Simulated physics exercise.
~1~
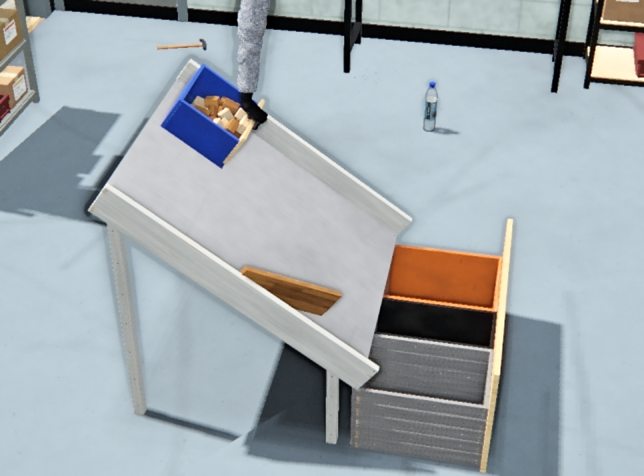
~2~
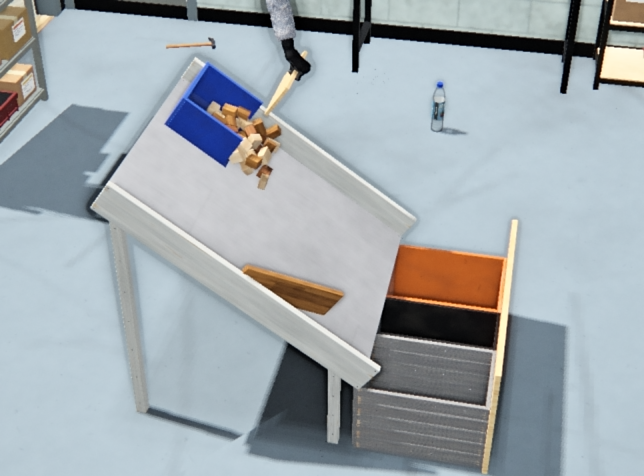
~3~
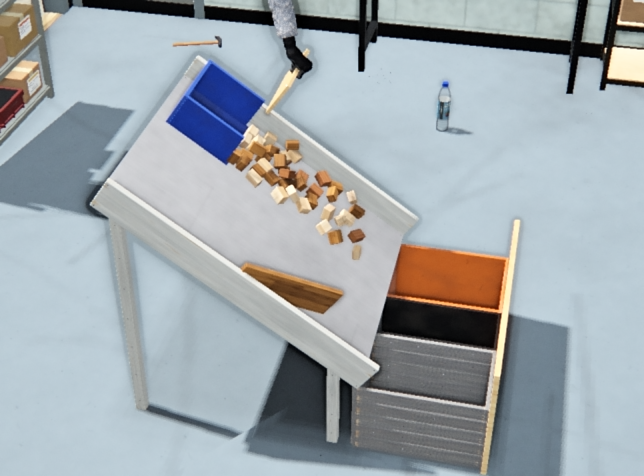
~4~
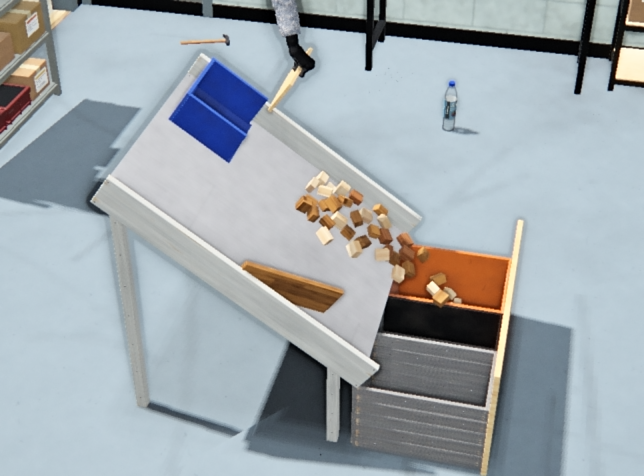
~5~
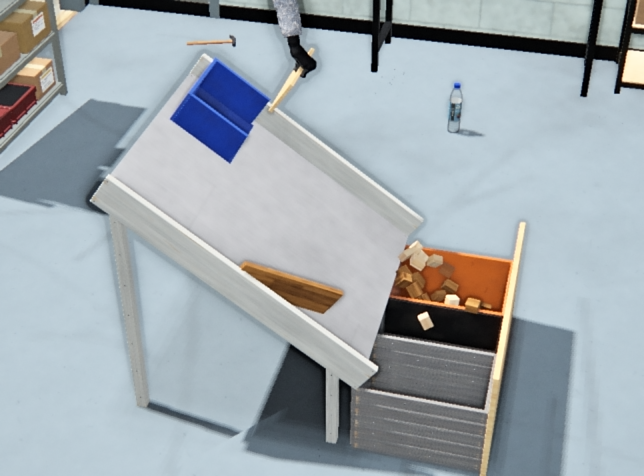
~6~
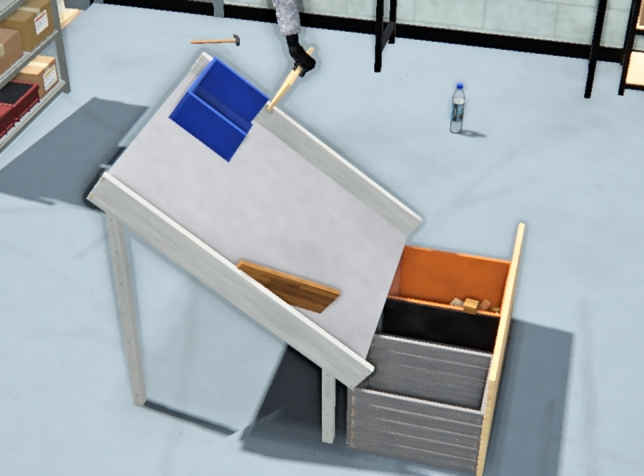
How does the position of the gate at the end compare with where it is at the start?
At the start the gate is at the open lower side of the blue pen, holding back the blocks. By the end it is farther up and to the right, held leaning by the gloved hand at the table's far edge, clear of the pen's opening.
